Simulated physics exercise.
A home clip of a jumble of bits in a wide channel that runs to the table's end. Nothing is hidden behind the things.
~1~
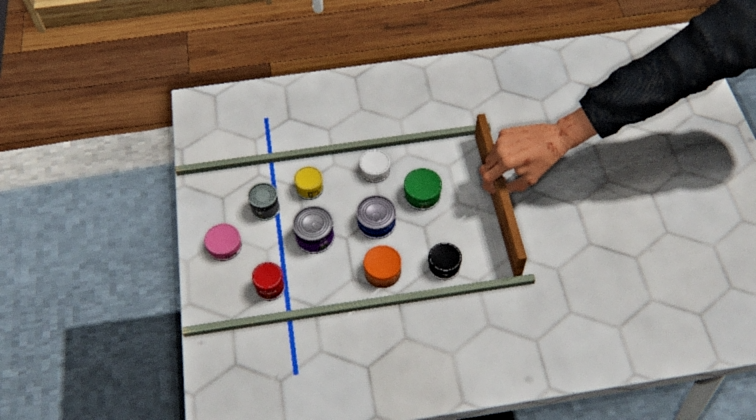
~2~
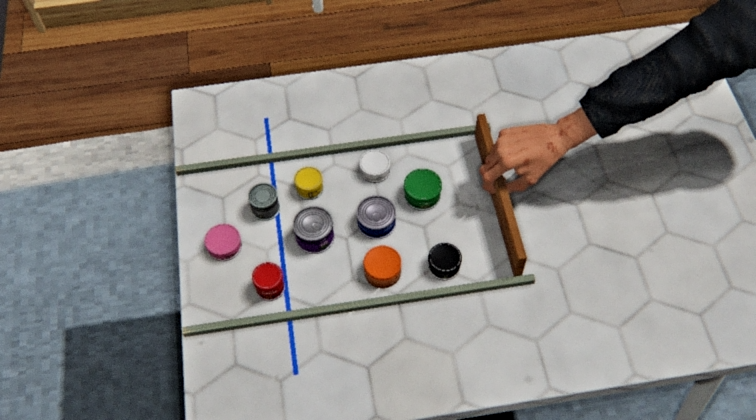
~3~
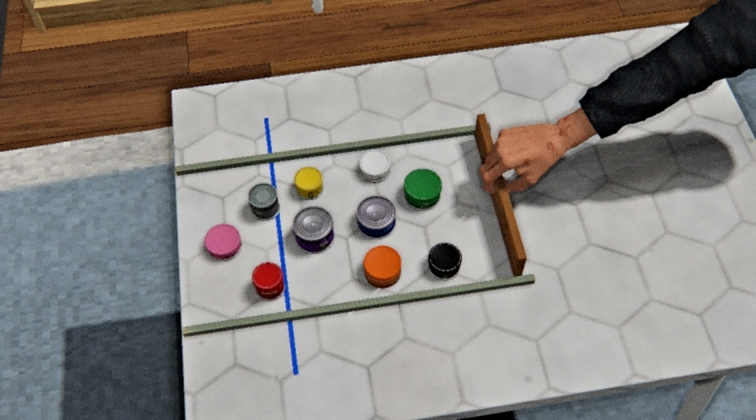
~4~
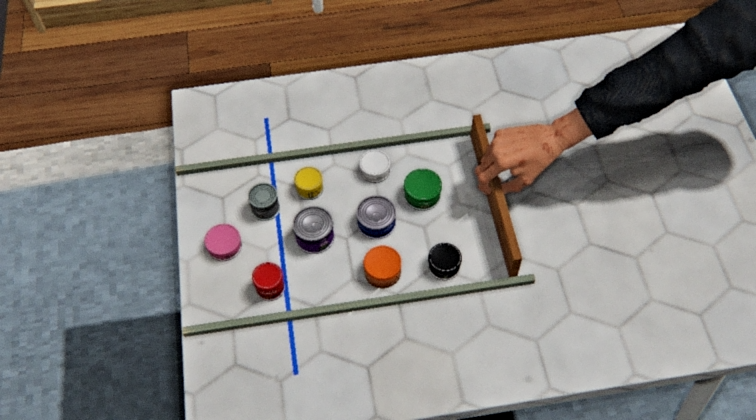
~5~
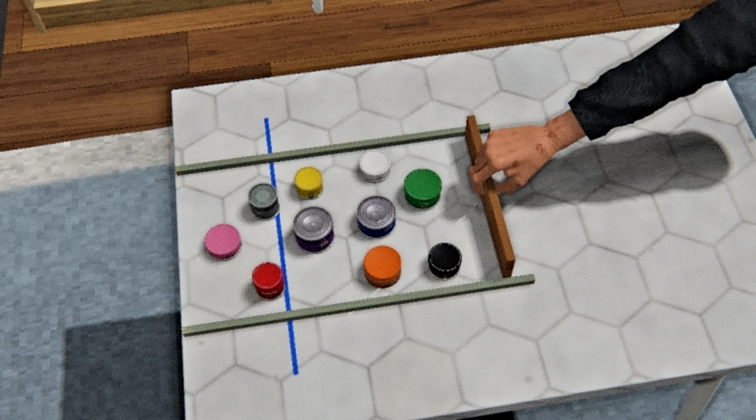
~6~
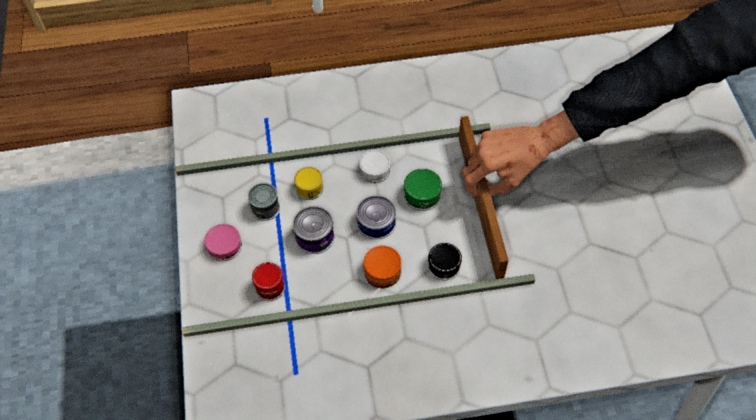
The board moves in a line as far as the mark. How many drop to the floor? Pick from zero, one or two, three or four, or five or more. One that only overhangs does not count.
Outcome: The number that fall off is zero.
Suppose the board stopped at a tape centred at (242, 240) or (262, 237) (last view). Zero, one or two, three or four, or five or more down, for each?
For each place: 1 or 2; one or two.
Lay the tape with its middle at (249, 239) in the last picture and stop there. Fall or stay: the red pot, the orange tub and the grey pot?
The red pot goes over; the orange tub stays on; the grey pot survives.
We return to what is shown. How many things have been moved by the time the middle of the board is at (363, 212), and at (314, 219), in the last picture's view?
6 and 10.
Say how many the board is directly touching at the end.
That makes 4.
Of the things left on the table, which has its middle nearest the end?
It is the pink pot.
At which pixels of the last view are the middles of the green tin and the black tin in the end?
First (258, 210), then (269, 285).
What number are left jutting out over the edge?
Overhanging: 1.
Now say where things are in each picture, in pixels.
Pink pot (223, 242); red pot (269, 282); grey pot (264, 202); board (499, 193); tape (280, 234), in the first frame.
Red pot (269, 282); orange tub (383, 267), in the second frame.
Grey pot (264, 202); blue tin (376, 217), in the third frame.
Pink pot (223, 243); purple tin (314, 230), in the fourth frame.
Red pot (269, 282); black tin (445, 262), in the fifth frame.
Pink pot (223, 243); red pot (269, 282); grey pot (264, 202); board (482, 195); tape (280, 234), in the sixth frame.
A little later, none off yet; pink pot at rest near (223, 243); red pot at rest near (269, 282); grey pot at rest near (264, 202).
When it is over, the number that fall off is zero.
